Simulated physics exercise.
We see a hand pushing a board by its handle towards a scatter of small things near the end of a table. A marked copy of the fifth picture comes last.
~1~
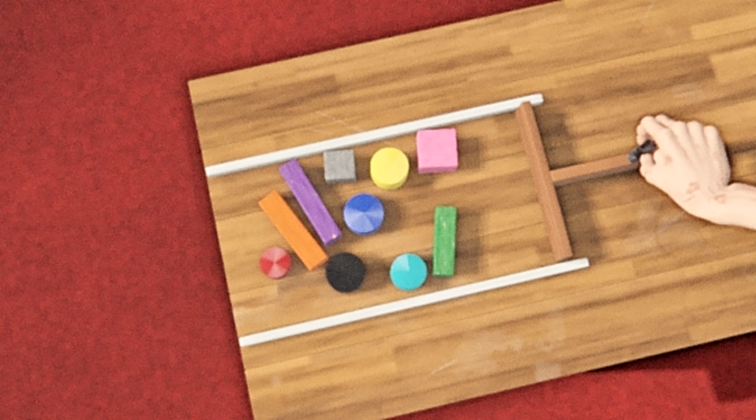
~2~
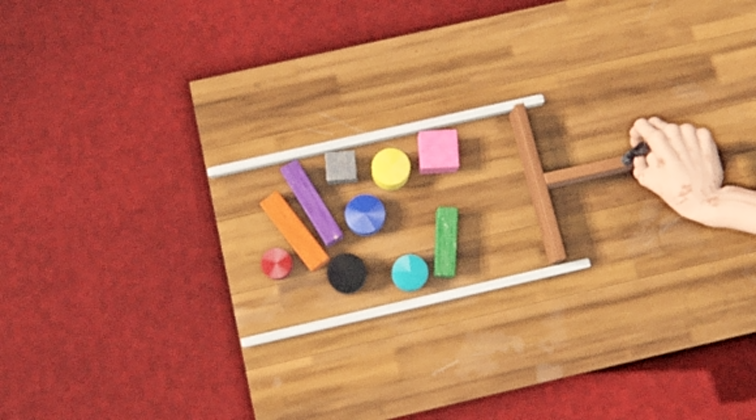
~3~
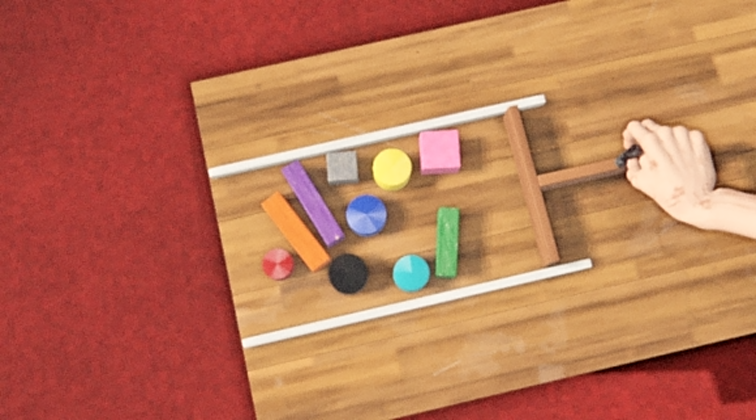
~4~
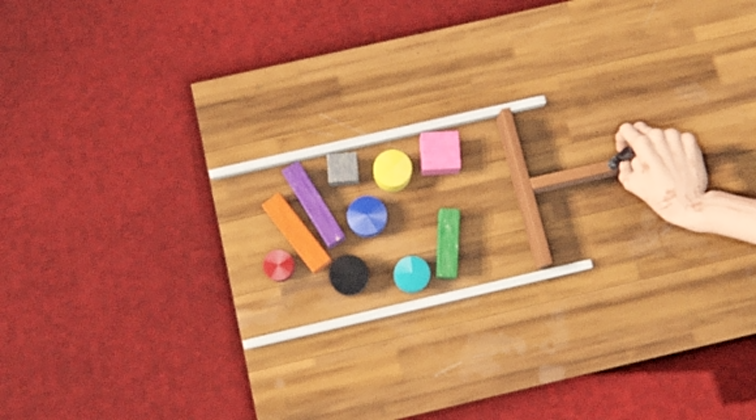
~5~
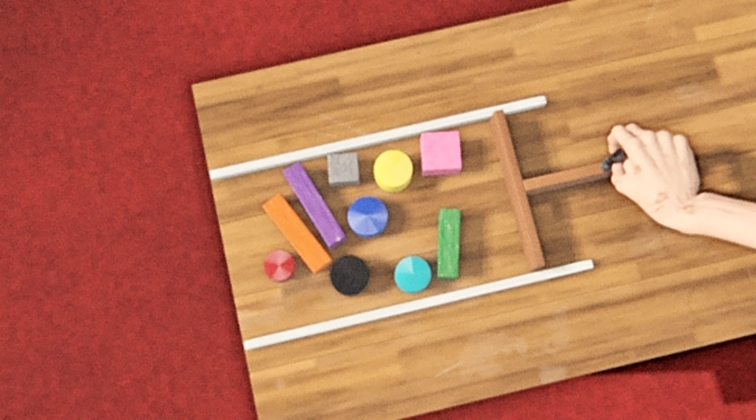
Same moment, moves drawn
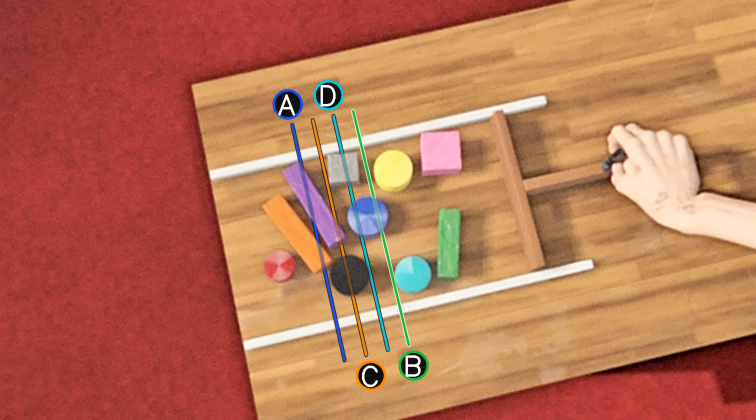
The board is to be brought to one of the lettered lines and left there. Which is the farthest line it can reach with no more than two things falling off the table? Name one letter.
As far as mark A.
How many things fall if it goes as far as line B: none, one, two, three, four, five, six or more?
The count is none.
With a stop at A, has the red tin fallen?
Yes.
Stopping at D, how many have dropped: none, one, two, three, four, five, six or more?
By then, none.
On the marked copy, A at (318, 239); B at (380, 225); C at (339, 234); D at (360, 230).
Taking A. A third of the way, board (447, 203); pink block (409, 162); yellow tin (375, 176).
Two thirds of the way, board (375, 220); red tin (266, 274); orange bar (271, 238).
When it is over, board (320, 233); orange bar over the edge; red tin over the edge; two fallen.
As for the rest, B is within the limit but short; C is within the limit but short; D is within the limit but short.
